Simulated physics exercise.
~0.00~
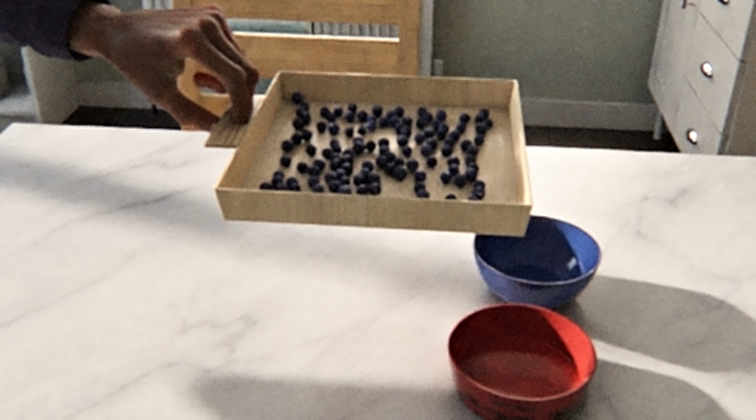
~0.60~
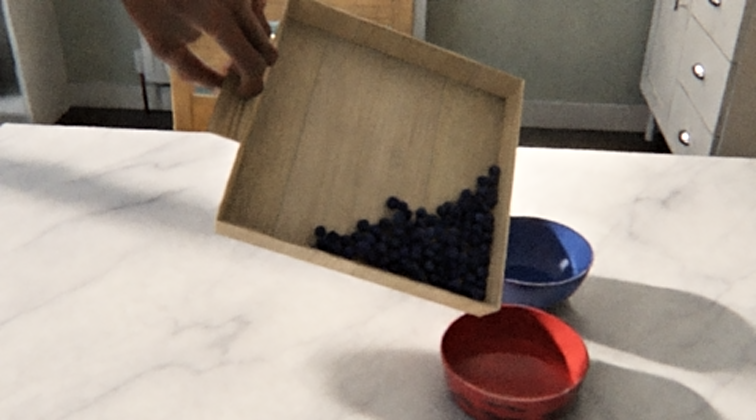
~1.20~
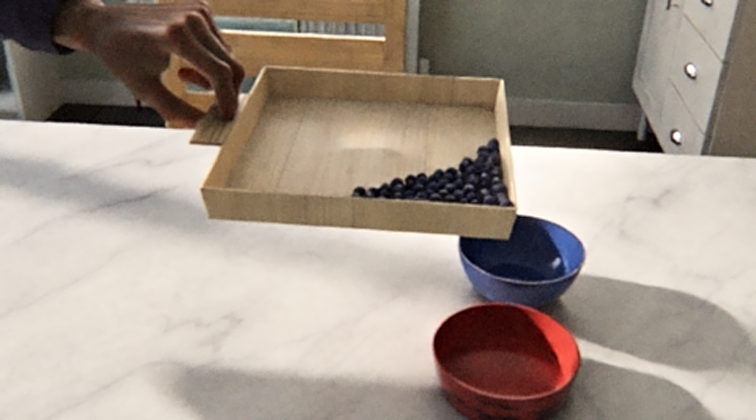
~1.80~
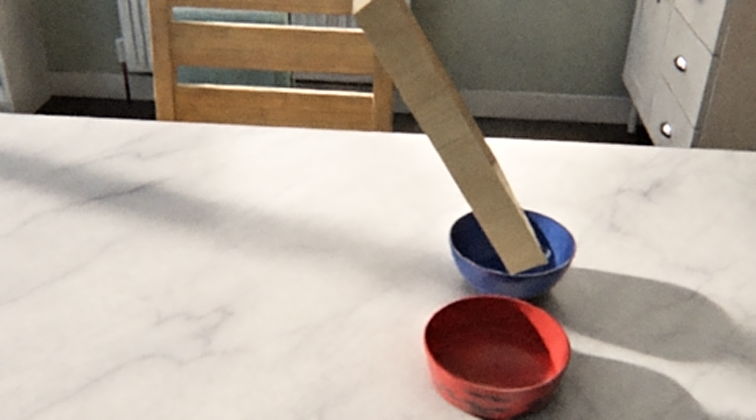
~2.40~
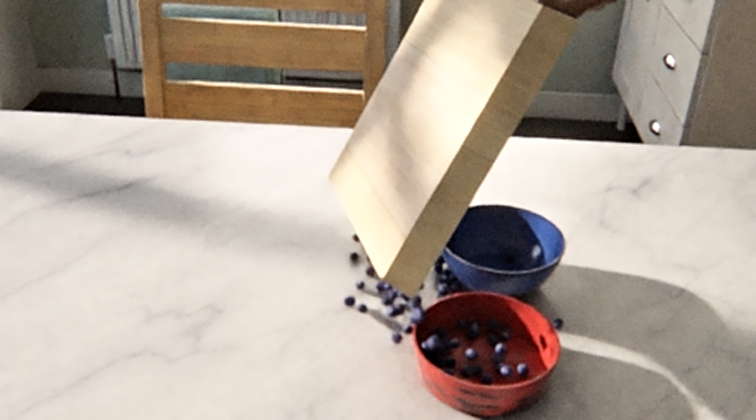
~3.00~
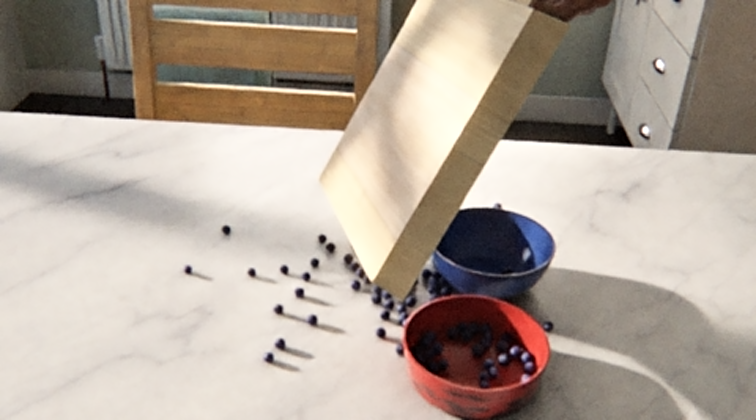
A hand holds a shallow, square wooden tray of dark blueberries above a white marble table, seen from slightly above, with a blue bowl and a nearer red dish at the right and a wooden chair behind. The hand tips the tray to the right, and the berries slide into its lower corner. It levels the tray again, leaving them bunched there. The tray then swings right and turns steeply over, spilling the berries between the bowls. Some land in the red dish, while most scatter and roll leftward across the table beneath the upturned tray.
